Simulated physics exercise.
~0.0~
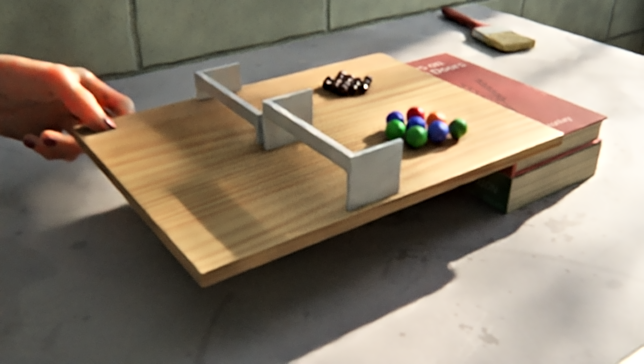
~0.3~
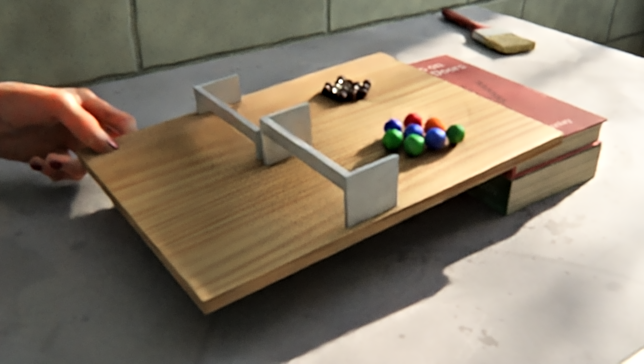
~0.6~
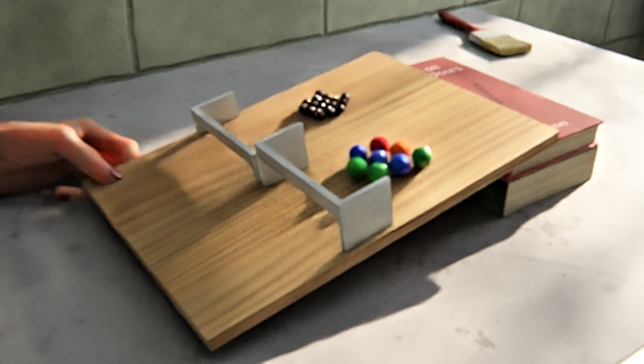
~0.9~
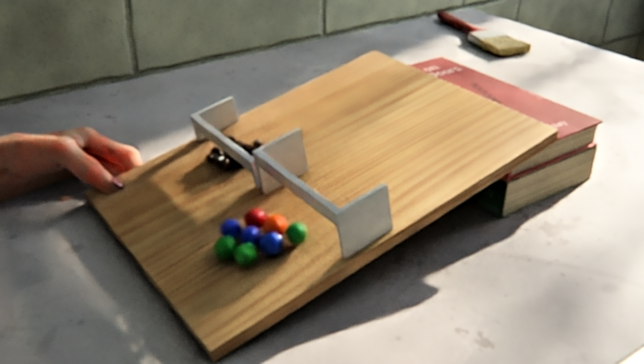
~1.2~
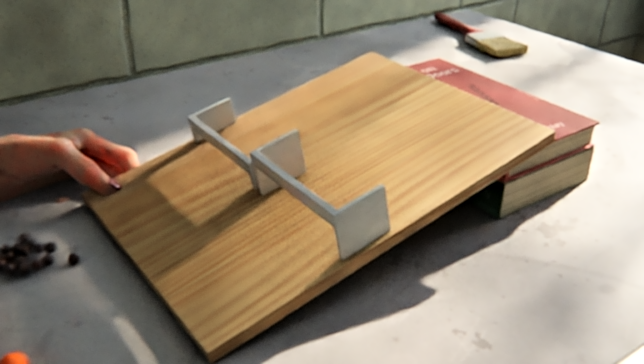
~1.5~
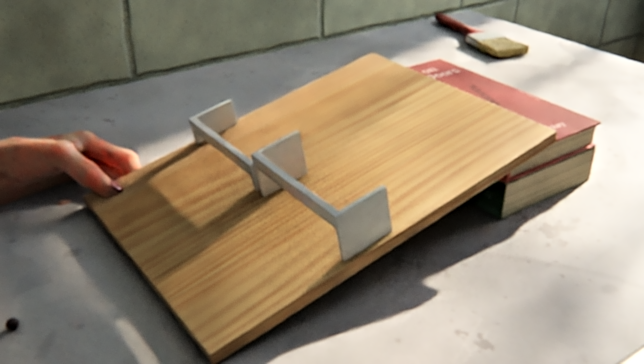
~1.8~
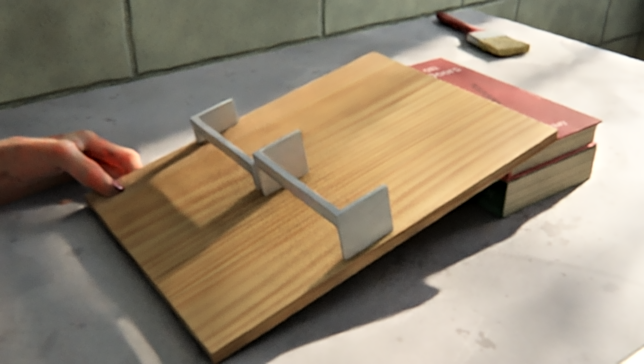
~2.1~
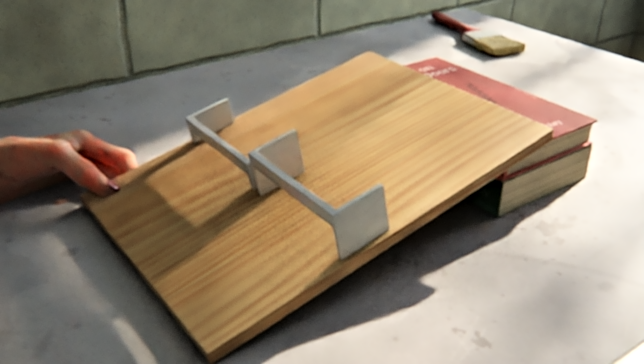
A hand lowers a wooden board, and colored balls and dark beads roll under bars and off.
